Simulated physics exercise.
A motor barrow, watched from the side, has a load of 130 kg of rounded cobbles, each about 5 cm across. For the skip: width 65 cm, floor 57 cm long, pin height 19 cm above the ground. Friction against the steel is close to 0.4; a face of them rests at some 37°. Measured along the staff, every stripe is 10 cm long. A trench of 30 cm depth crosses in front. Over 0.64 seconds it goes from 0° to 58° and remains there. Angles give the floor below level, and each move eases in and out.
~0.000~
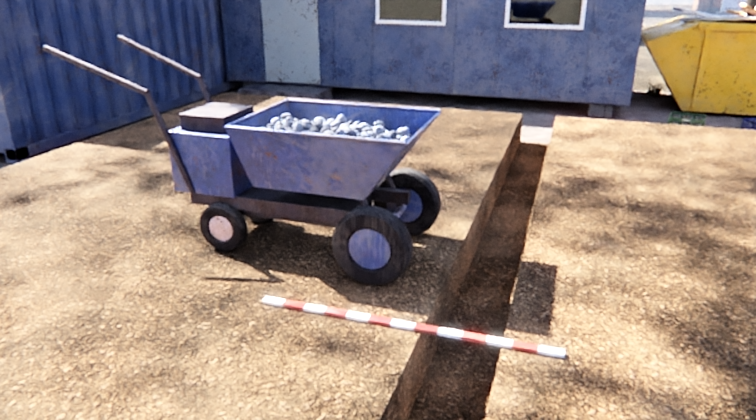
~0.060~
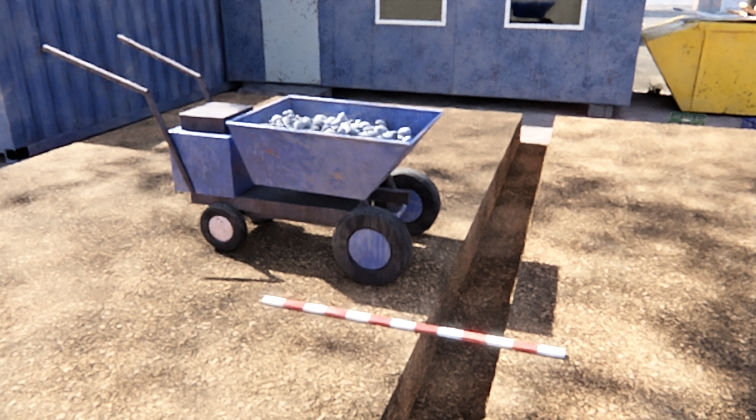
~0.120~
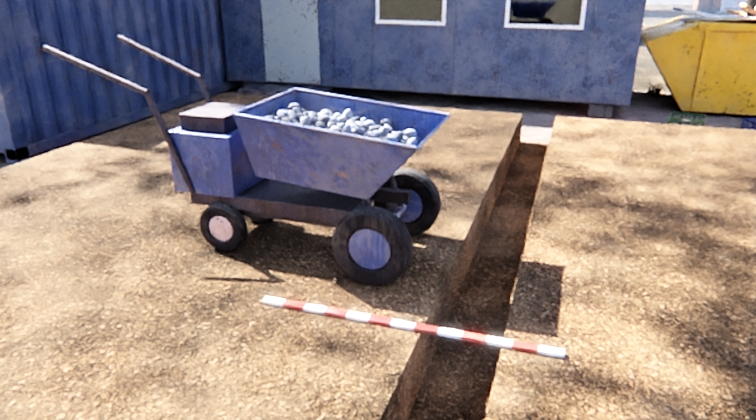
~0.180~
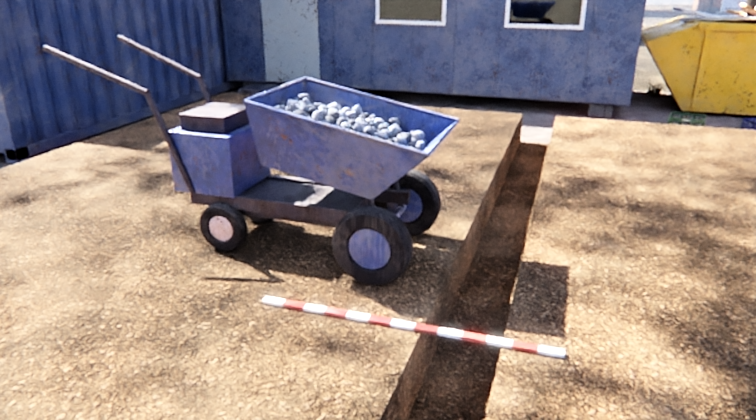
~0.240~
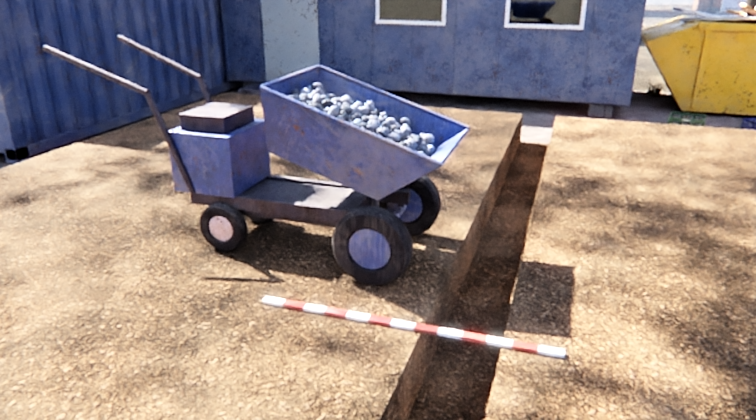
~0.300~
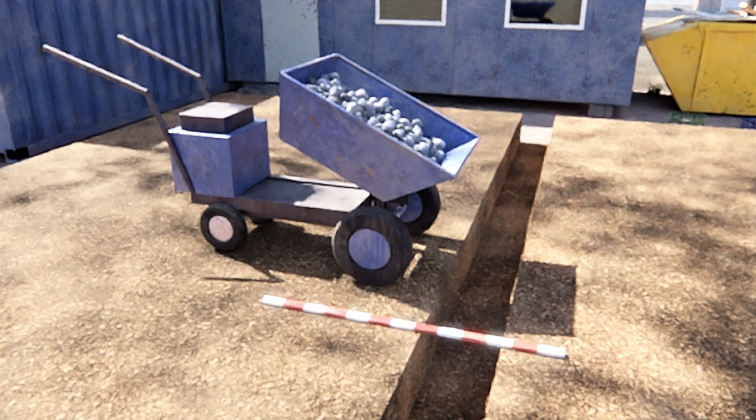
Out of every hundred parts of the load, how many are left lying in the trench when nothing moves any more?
Around 19 in every hundred.
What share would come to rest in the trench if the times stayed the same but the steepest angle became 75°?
It comes out at about 25 percent.
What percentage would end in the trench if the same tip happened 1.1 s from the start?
In that case, around 25%.
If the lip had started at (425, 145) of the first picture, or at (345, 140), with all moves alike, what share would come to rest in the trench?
Some 10 and some 55 per cent, in that order.
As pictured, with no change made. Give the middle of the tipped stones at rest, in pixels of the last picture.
Middle at around (558, 278), I'd say.
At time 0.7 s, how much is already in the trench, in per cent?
About 5%.
After 0.5 s the floor is at 49°; 100 % in the skip; the foremost stones are at (460, 193).
After 0.7 s the floor is at 58°; 94 % in the skip, 4 % in the trench, 2 % past the trench; the foremost stones are at (535, 249).
After 1.1 s the floor is at 58°; 55 % in the skip, 5 % in the trench, 39 % past the trench; the foremost stones are at (668, 311).
After 3.0 s the floor is at 58°; 38 % in the skip, 19 % in the trench, 44 % past the trench; the foremost stones are past the picture's edge.
